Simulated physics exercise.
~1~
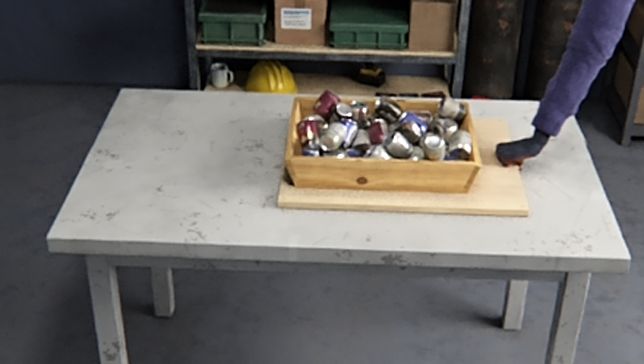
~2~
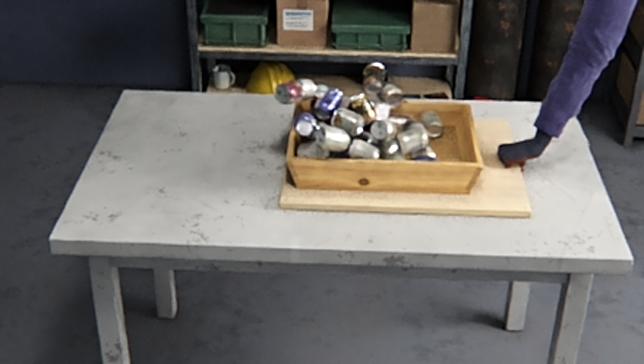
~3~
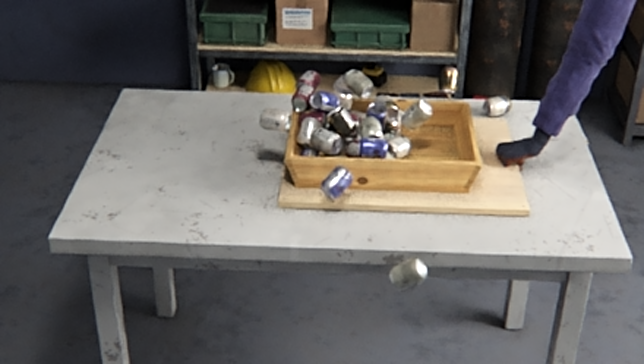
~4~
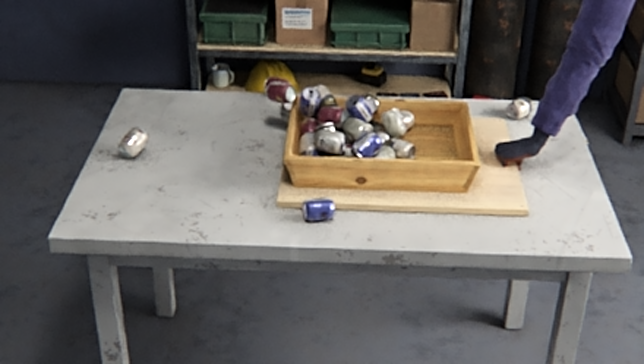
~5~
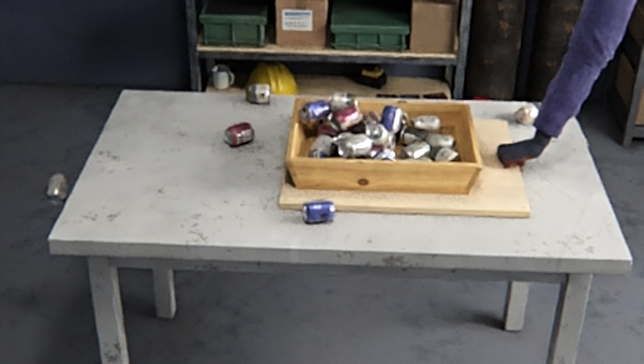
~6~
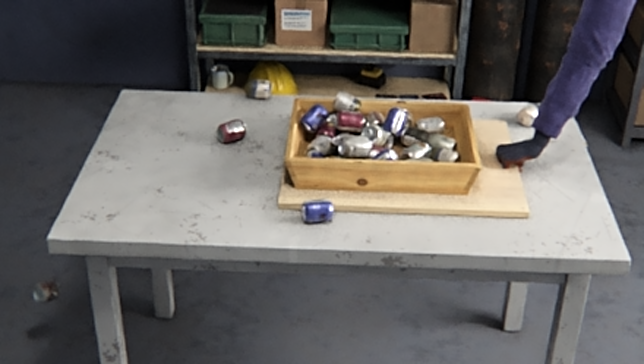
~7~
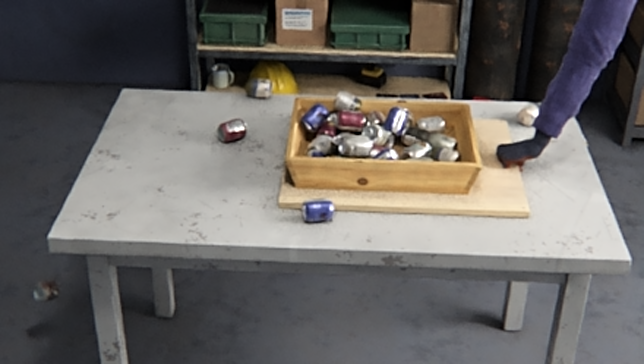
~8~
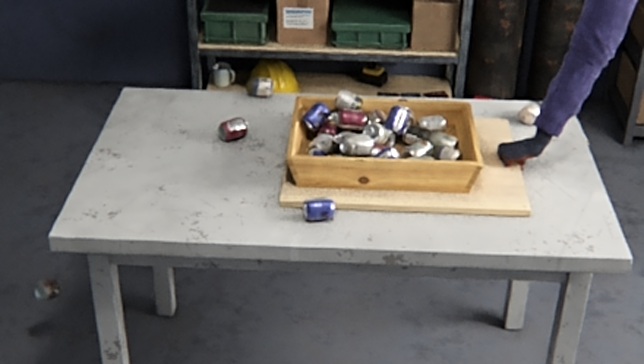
On a worn grey table, small cans tumble and some spill from a shaken wooden crate.
